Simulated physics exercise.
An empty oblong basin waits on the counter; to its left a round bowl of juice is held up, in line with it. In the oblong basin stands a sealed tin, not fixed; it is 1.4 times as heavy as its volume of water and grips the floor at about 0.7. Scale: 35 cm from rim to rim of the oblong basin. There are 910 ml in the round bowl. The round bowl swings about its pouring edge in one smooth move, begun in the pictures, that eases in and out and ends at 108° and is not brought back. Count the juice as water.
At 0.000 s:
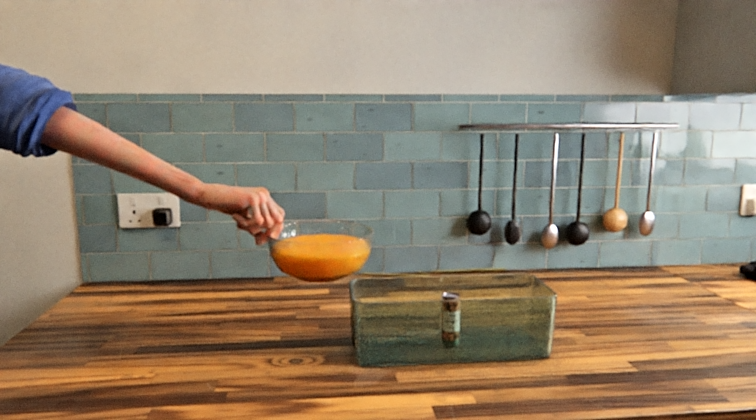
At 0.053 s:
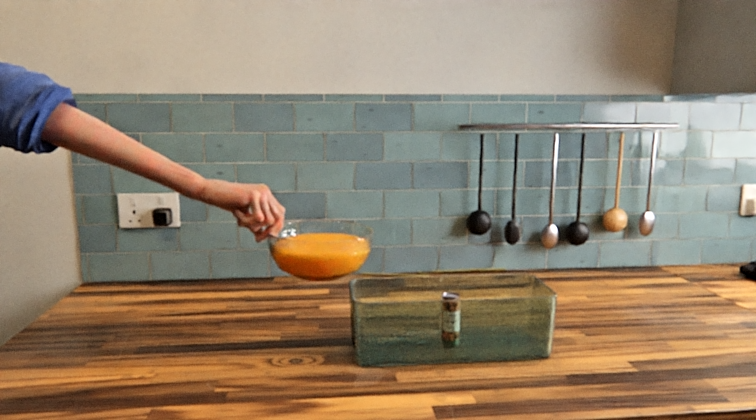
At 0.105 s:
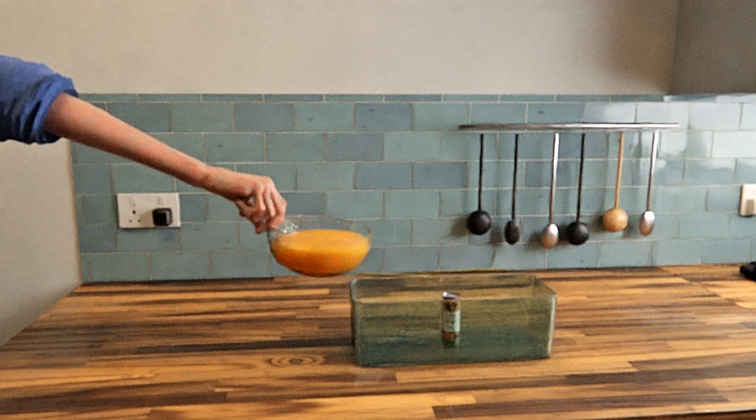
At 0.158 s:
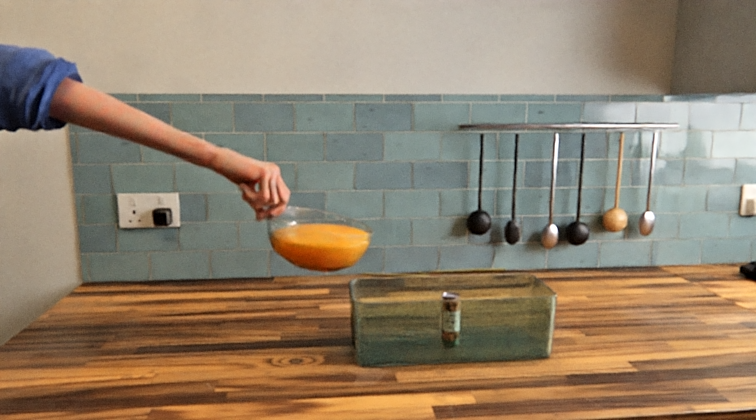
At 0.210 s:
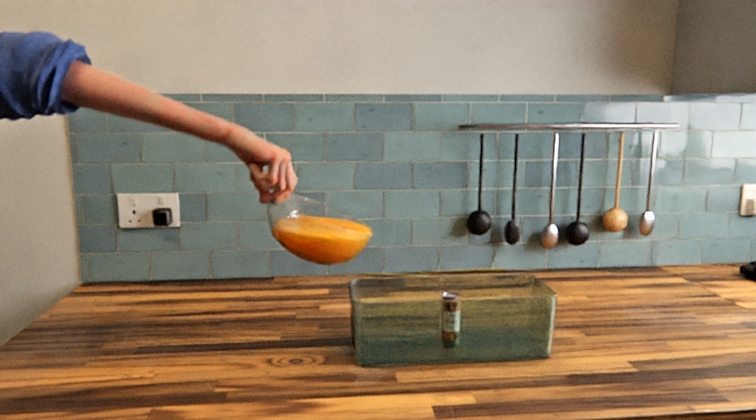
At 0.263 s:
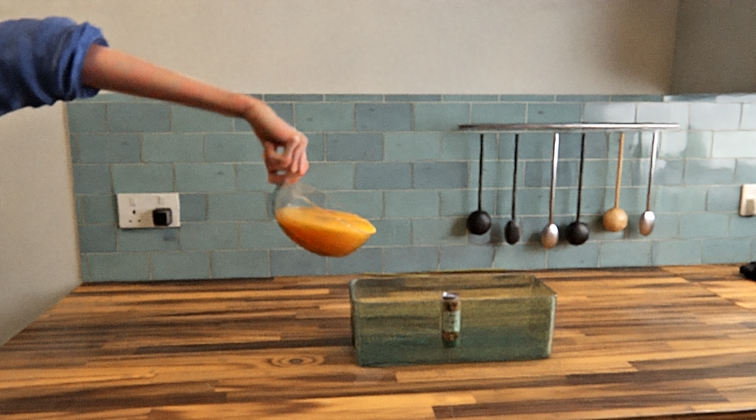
To begin with, a hand holds a clear round bowl of orange juice nearly level, to the left of and above a greenish oblong basin on a wooden counter. The hand then lifts the bowl's left side, steadily tilting it rightward, and the juice shifts up to the right-hand rim.
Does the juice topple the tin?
It goes over.
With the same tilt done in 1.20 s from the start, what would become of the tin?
The tin topples.
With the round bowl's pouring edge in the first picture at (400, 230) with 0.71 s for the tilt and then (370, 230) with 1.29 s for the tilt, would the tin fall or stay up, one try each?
First it keeps standing; then it stays up.
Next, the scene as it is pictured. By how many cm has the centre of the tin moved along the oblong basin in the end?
About 7.5 cm.
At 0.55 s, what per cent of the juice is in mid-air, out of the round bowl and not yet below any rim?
Near 60 in a hundred.
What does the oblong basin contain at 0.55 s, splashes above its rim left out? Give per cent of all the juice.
Near 16 in a hundred.
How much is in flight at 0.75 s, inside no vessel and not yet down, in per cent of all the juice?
Near 5 in a hundred.
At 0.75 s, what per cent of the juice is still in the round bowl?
Some 0 per cent.
By 0.55 s the tilt is 95° and 24 per cent is still to pour; the tin stands where it began.
By 0.75 s the tilt is 108° and 0 per cent is still to pour; the tin leans 30°.
By 0.97 s the tilt is 108° and 0 per cent is still to pour; the tin lies on its side.
By 1.21 s the tilt is 108° and 0 per cent is still to pour; the tin lies on its side.
At rest the tin lies on its side.
